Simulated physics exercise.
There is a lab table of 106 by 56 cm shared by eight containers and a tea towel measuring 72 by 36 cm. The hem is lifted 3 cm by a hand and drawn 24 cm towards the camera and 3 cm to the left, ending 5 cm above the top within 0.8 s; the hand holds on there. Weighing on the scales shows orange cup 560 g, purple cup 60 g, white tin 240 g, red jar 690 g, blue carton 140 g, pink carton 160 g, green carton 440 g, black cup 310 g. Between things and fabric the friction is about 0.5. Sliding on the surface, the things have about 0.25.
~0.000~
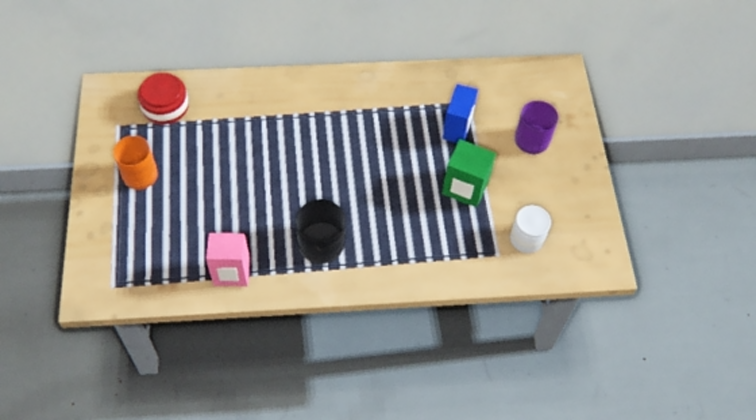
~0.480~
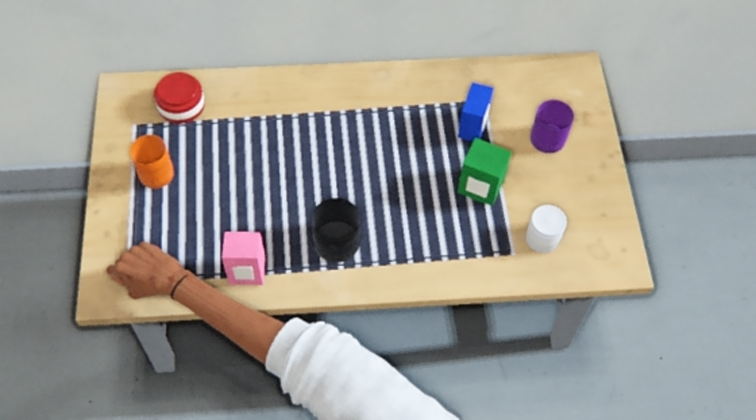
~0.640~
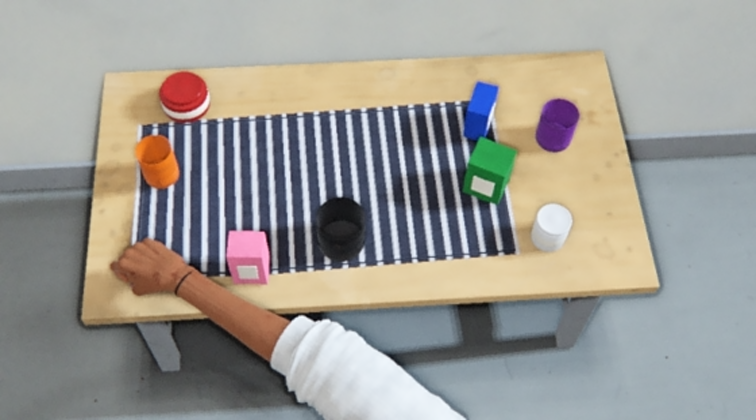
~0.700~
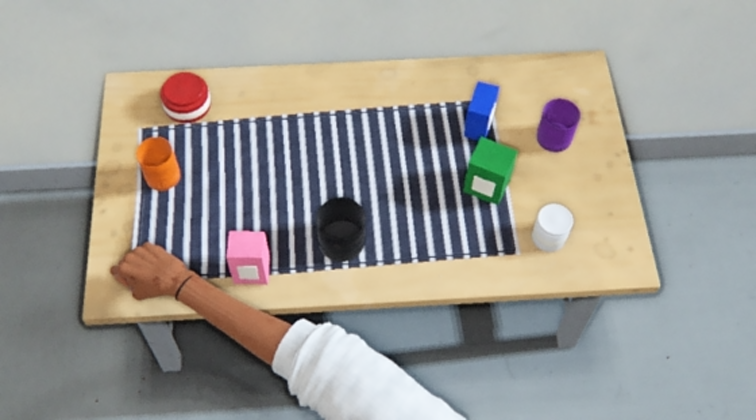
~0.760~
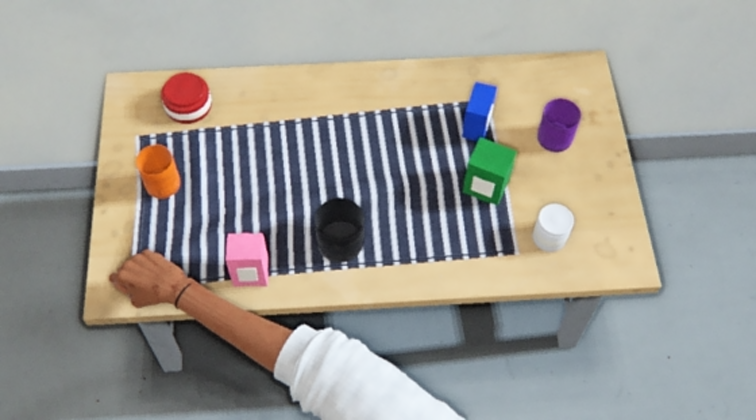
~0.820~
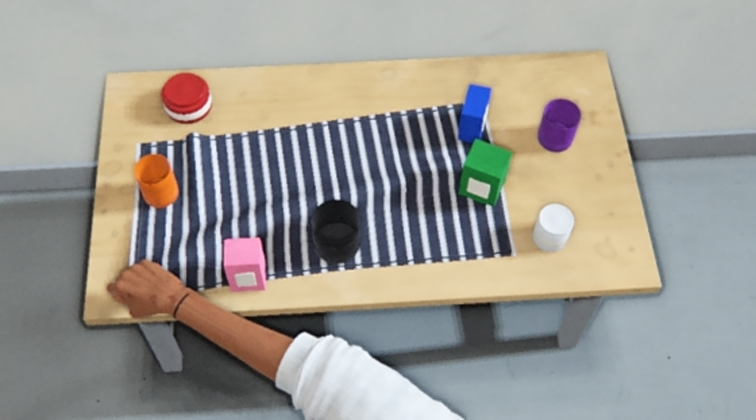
In this clip, a hand reaches in and grips the near left corner of a striped cloth on a table of containers, then pulls it slightly toward the near edge, wrinkling it and shifting the orange cup a little.
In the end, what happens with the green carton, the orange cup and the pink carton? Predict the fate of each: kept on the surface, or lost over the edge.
At the end, the green carton won't leave; the orange cup won't leave; the pink carton won't stay.
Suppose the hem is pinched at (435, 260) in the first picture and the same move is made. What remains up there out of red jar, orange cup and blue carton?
Outcome: Red jar keeps its place; orange cup keeps its place; blue carton keeps its place.
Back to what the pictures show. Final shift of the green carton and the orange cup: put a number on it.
Roughly: Green carton 15 cm; orange cup 25 cm.
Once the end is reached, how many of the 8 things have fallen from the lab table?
My count is 2.
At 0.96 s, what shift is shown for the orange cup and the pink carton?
Orange cup 10 cm, pink carton 6 cm.
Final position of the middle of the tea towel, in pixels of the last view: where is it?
I'd point to about (268, 250).
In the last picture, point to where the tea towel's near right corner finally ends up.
(479, 266).
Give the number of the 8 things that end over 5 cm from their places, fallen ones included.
The number is 5.
After 1.0 s, 100 % of the tea towel is still over the top; orange cup 10 cm off its start, pink carton 6 cm off its start, green carton 4 cm off its start.
After 1.1 s, 90 % of the tea towel is still over the top; orange cup 18 cm off its start, pink carton 13 cm off its start, green carton 9 cm off its start.
After 1.3 s, 80 % of the tea towel is still over the top; orange cup 24 cm off its start at (122, 264), pink carton over the edge, green carton 13 cm off its start at (431, 176).
After 1.4 s, 80 % of the tea towel is still over the top; pink carton over the edge, orange cup 27 cm off its start, green carton 13 cm off its start.
After 3.0 s, 80 % of the tea towel is still over the top; pink carton over the edge, orange cup 27 cm off its start at (116, 278), green carton 14 cm off its start at (427, 180), black cup over the edge.
